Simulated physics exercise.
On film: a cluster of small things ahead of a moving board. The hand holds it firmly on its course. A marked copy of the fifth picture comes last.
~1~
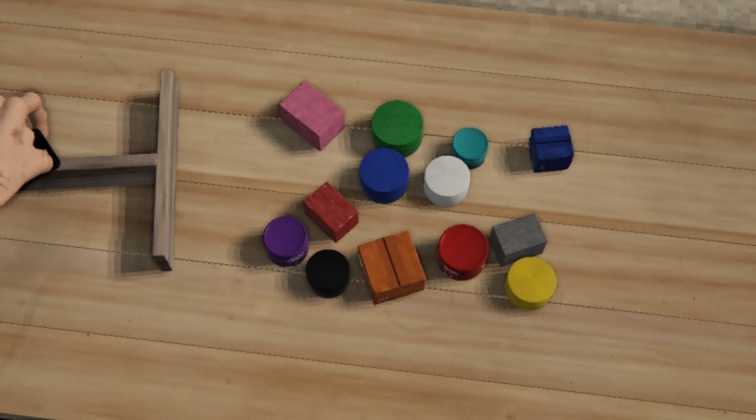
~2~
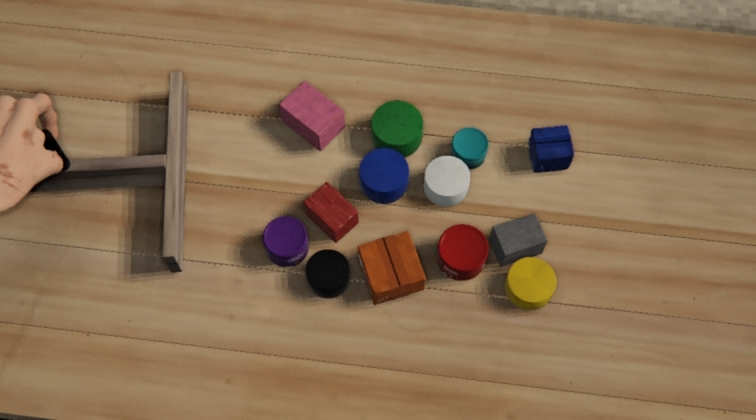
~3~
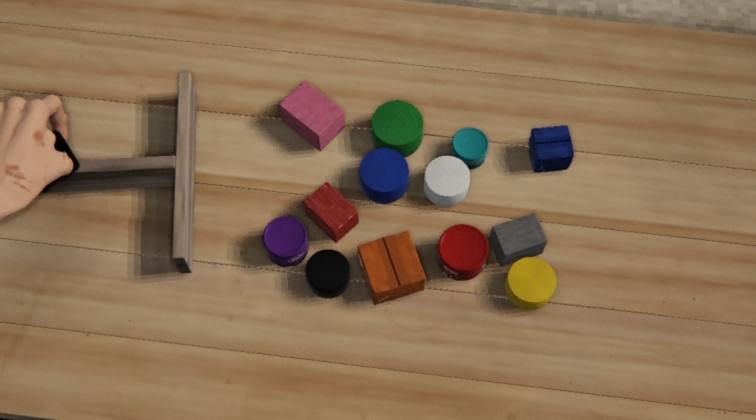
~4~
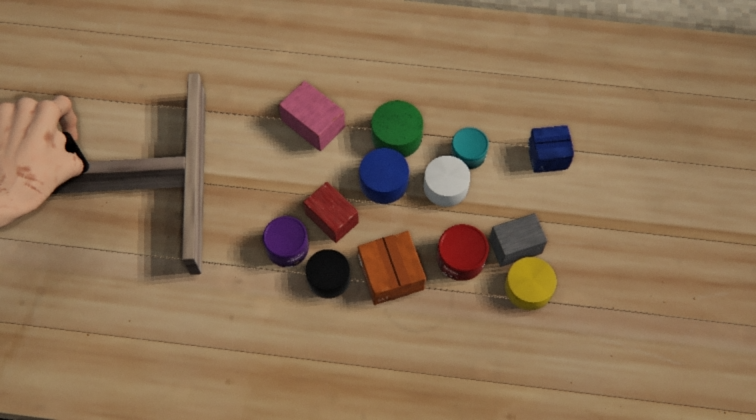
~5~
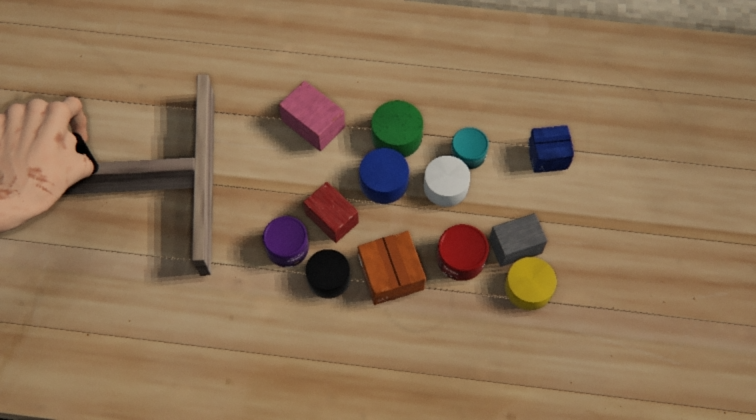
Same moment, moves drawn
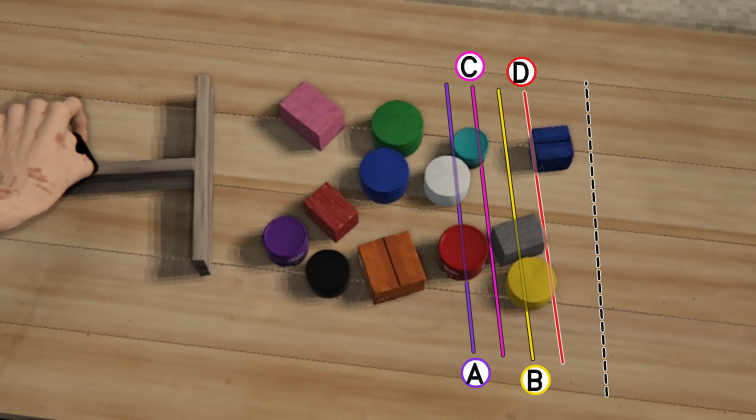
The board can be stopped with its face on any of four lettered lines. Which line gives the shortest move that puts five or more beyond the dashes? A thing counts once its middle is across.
Line D.
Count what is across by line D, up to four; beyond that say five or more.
In all, five or more.
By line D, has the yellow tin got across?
Yes.
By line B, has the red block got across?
No.
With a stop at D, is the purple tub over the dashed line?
By then, no.
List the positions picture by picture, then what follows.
The first frame shows blue box (551, 149); black pot (328, 274); yellow tin (530, 284).
The second frame shows board (172, 160); red block (331, 213).
The third frame shows board (181, 161); grey block (518, 240).
The fourth frame shows board (191, 162); pink block (313, 116).
The fifth frame shows board (200, 163); turquoise tub (470, 149); blue pot (384, 176); red tub (463, 253).
On the marked copy, A at (459, 210); B at (515, 216); C at (487, 213); D at (542, 219); the dashed line at (596, 227).
Taking D. A third of the way, board (321, 176); blue box (551, 150); yellow tin (530, 284); none across.
Two thirds of the way, board (444, 190); grey block (558, 221); blue box (551, 150); none across.
When it is over, board (543, 201); yellow tin (639, 321); blue box (621, 153); five across.
As for the rest, A gets none across; B gets only three across; C gets none across.
